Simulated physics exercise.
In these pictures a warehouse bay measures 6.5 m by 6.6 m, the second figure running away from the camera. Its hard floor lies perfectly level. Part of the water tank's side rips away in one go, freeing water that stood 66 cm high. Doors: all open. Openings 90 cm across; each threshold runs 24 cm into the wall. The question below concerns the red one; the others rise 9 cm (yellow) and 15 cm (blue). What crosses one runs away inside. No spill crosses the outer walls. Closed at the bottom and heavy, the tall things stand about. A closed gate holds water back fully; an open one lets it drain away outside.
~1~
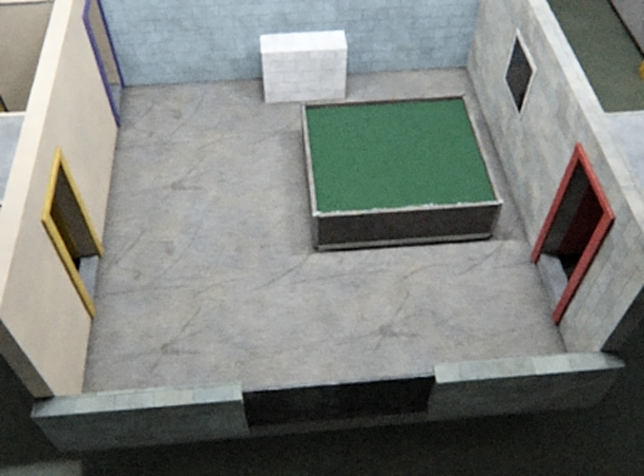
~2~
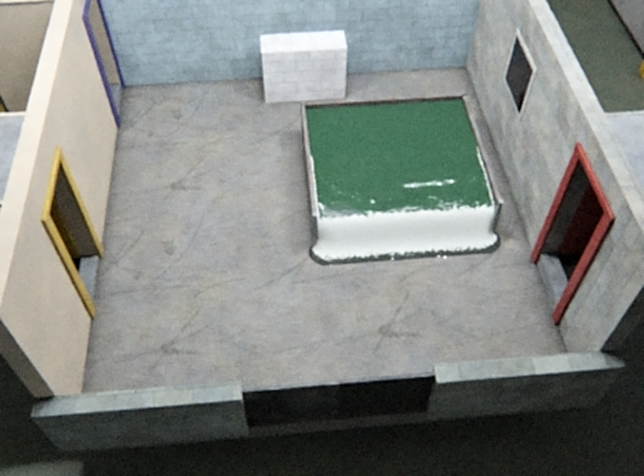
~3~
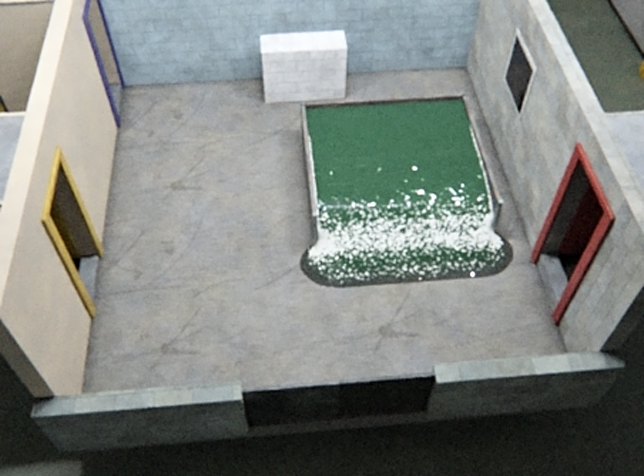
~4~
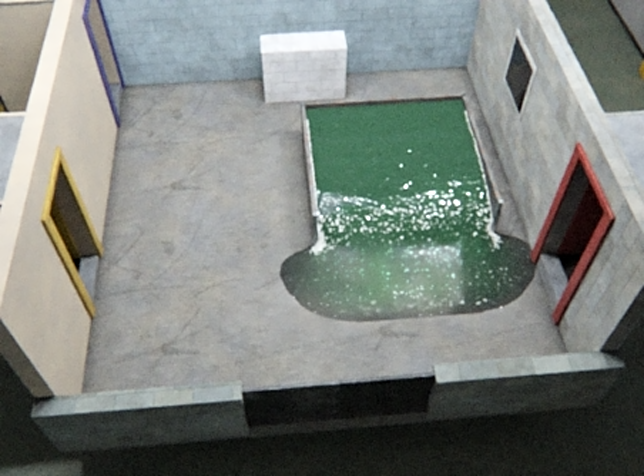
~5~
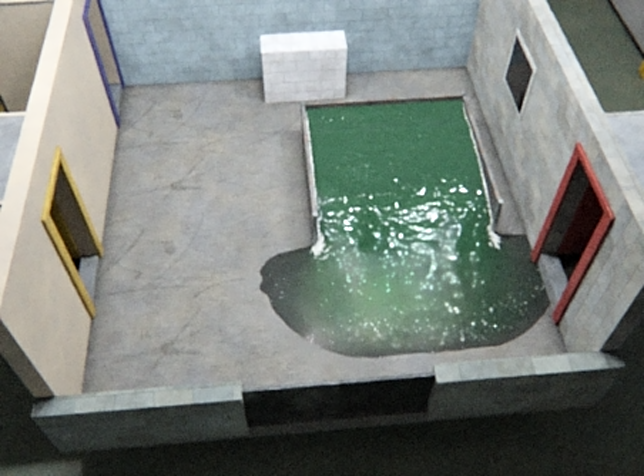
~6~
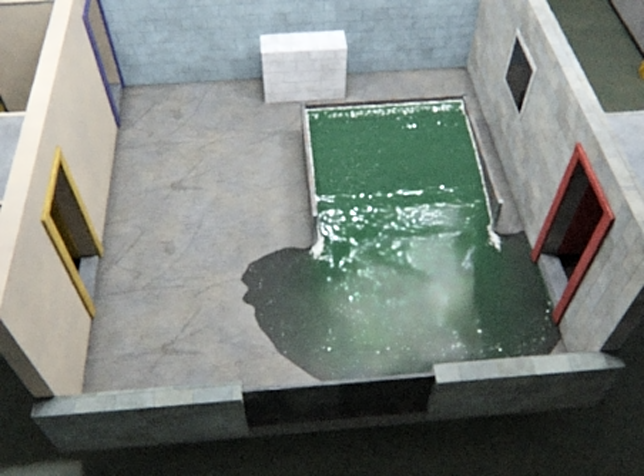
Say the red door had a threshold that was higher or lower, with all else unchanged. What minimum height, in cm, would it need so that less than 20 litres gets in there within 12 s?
About 26 cm.
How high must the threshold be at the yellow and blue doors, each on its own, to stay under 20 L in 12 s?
About 15 cm at yellow and 16 cm at blue.
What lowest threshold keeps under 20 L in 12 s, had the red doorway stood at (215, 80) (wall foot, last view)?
Roughly 13.5 cm.
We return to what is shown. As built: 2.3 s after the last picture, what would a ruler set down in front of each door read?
Before red it's 31 cm, before yellow 5 cm, before blue 0 cm.
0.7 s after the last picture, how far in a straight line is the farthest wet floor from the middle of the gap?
It gets close to 3.8 metres out.
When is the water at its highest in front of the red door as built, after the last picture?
It peaks at about 2.0 s.
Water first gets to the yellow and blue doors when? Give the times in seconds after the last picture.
Yellow: 2.2 s; blue: 3.8 s.
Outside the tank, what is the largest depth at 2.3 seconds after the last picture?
Max depth: Near 38 cm.
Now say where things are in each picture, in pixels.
Still water, 66 cm deep, in the water tank at (395, 154); the red door at (565, 247) is dry, in the first frame.
The front is at (322, 259), 0.3 m from the gap at (405, 228); 0.7 m2 of floor is wet, 66 cm left at the back, in the second frame.
Water pours out at (405, 230) and has run 0.7 m, to (328, 282); about 12 cm deep outside, 66 cm at the back, in the third frame.
Water pours out at (404, 232) and has run 1.3 m, to (350, 316); about 11 cm deep outside, 66 cm at the back, in the fourth frame.
The gap is at (404, 232), the front 1.9 m out at (377, 352); the back of the water tank holds 65 cm, in the fifth frame.
The gap is at (404, 232), the front 2.4 m out at a hidden place; the back of the water tank holds 58 cm; water is at the red door at (565, 247), in the sixth frame.
Then, 0.7 s after the last picture water covers 30 % of the floor, deepest (45 cm) near (551, 383); 17 cm at the red door, 0 litres in over its 25 cm threshold.
Then, 2.3 s after the last picture water covers 40 % of the floor, deepest (38 cm) near (78, 424); 31 cm at the red door, 15 litres in over its 25 cm threshold.
Then, 11.3 s after the last picture water covers 100 % of the floor, deepest (18 cm) near (468, 70); 11 cm at the red door, 26 litres in over its 25 cm threshold.
At the red door as built, the water peaked near 33 cm, 2.1 s after the last picture.
With a threshold of 23 cm, 38 litres would have come in within the 12 s; with 31.5 cm, 5 litres. So under 20 litres takes about 26 cm.
